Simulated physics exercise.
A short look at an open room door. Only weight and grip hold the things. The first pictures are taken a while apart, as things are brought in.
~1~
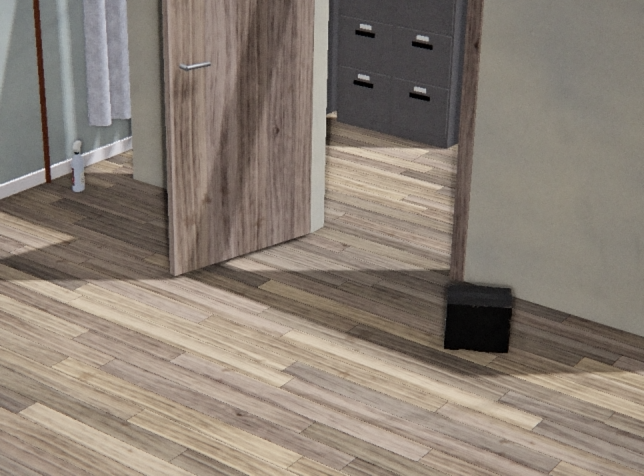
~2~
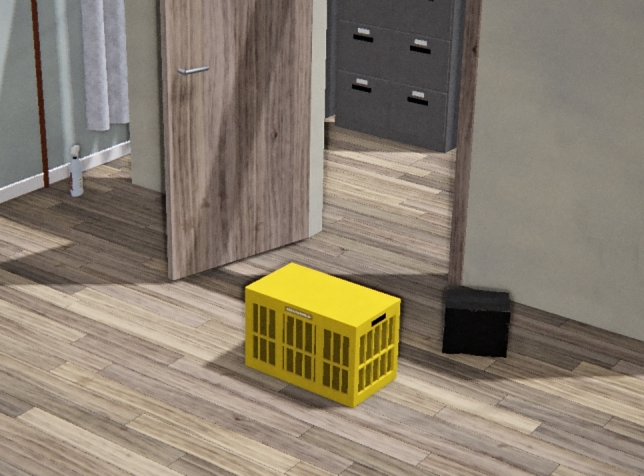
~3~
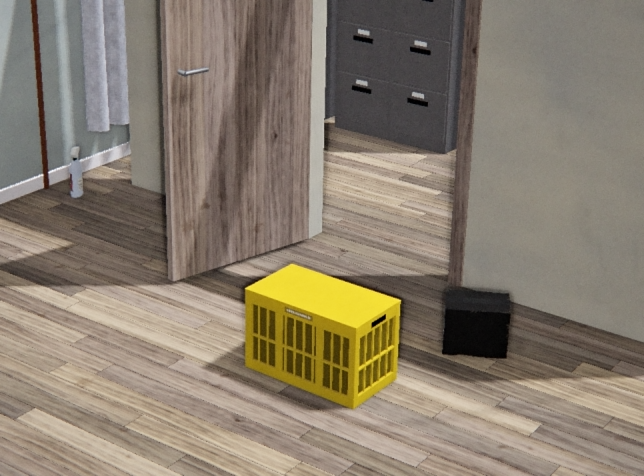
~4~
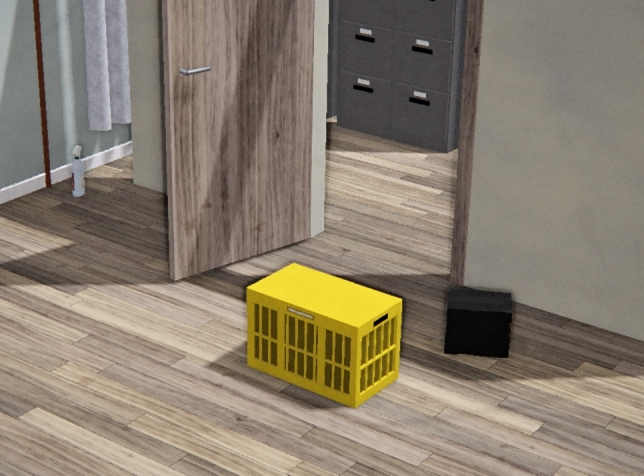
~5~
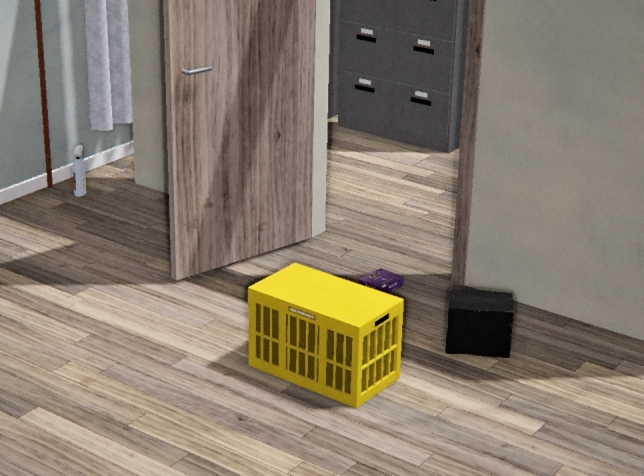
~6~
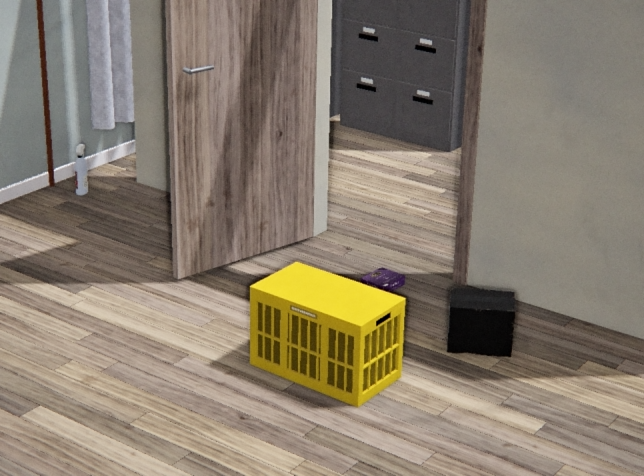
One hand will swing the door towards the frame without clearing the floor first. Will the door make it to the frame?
Here the door shuts.
Then, 1.10 s after the last picture, door at 78°.
Then, 2.10 s after the last picture, door at 32°.
Then, 2.40 s after the last picture, door at 18°; purple packet slid about its own width near (412, 277).
Then, 2.70 s after the last picture, door at 5°; purple packet slid well along near (435, 268).
At rest, door at 0°; moved from the start, purple packet; the other 2 in place. Seen from the same camera at the end, purple packet near (447, 260).
